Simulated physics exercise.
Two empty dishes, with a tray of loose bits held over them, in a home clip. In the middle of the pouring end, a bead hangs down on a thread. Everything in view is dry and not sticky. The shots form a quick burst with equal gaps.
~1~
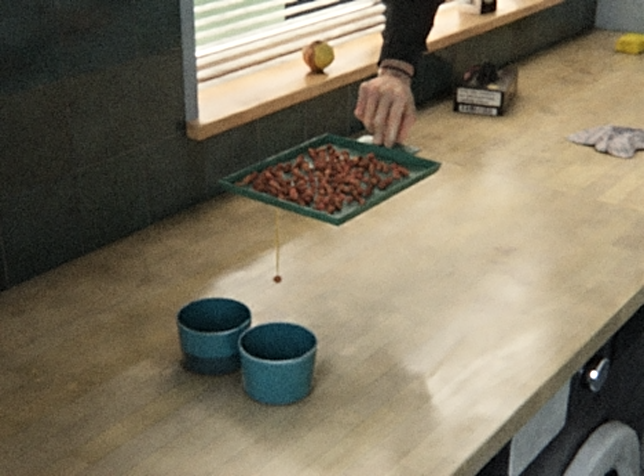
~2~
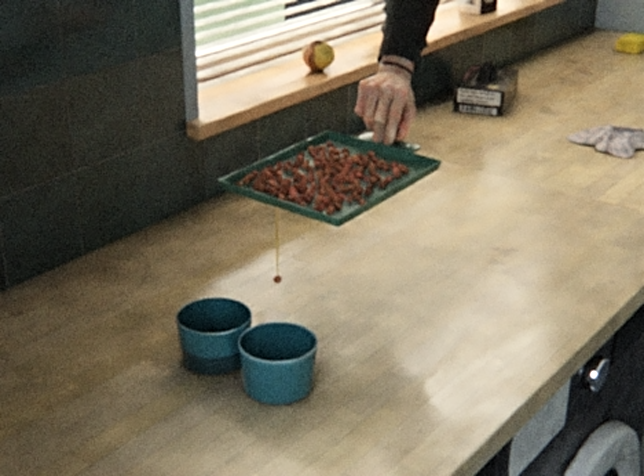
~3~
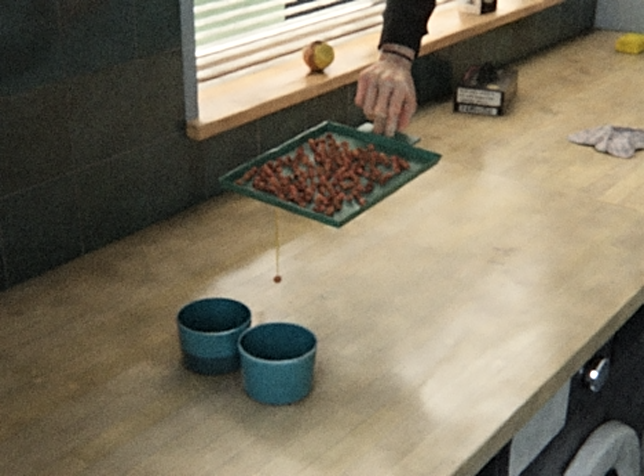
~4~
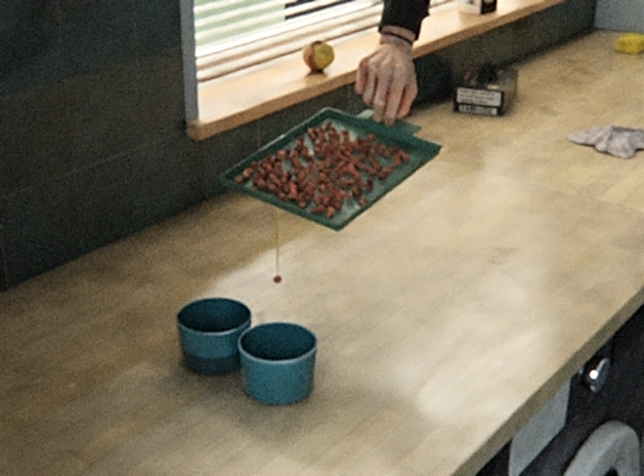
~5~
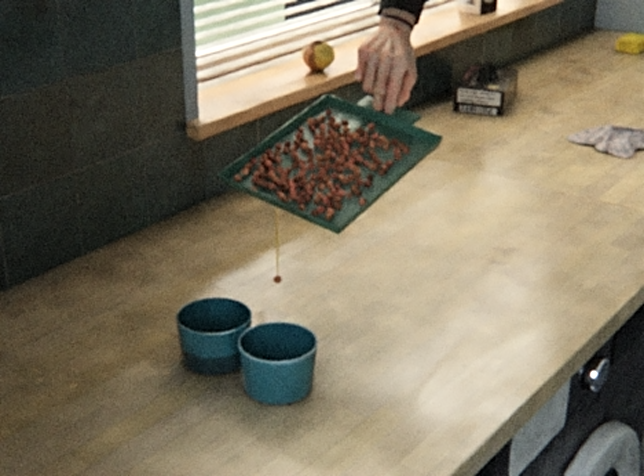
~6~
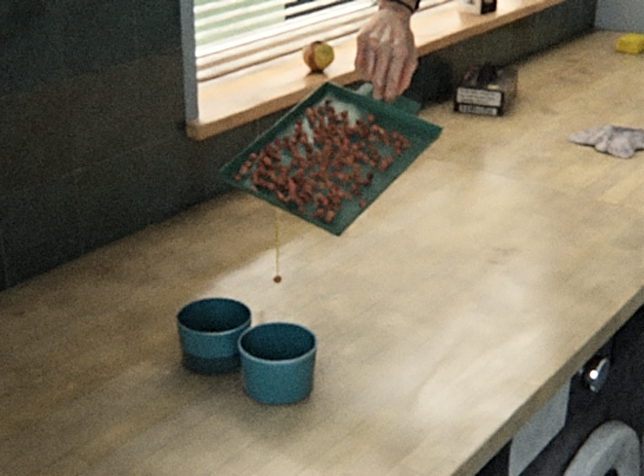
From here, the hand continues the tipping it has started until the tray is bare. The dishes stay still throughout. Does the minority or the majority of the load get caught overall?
Honestly, the catch comes out below half of the load.
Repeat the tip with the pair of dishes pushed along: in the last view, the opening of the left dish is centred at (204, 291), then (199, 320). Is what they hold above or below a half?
The dishes end up with the lesser share in the first try and the lesser share in the second.
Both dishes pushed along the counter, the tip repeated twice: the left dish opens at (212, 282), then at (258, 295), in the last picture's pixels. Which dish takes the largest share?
In the first try it's the one on the right, and in the second it's the one on the right.
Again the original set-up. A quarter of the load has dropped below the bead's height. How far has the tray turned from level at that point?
Around 100 degrees of turn.
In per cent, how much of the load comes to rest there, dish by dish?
So the left dish keeps 10 per cent, and the right one keeps 0 per cent.
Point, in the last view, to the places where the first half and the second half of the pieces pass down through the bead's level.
Around (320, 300) at first; around (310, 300) after that.
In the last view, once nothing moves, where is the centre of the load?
Around (314, 358).
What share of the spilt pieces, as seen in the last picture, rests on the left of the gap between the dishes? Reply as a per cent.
Left portion: Around 0 %.
Soon, tray tipped steeply; nearly all on the tray; a stray few outside both; a small part in the air.
A while on, tray tipped past a quarter turn; a small part on the tray; a stray few in the right dish; a stray few in the left dish; about two thirds outside both; about a quarter in the air.
Towards the end, tray tipped past a quarter turn; a stray few in the right dish; a small part in the left dish; nearly all outside both.
Finally, tray tipped past a quarter turn; a stray few in the right dish; a small part in the left dish; nearly all outside both.
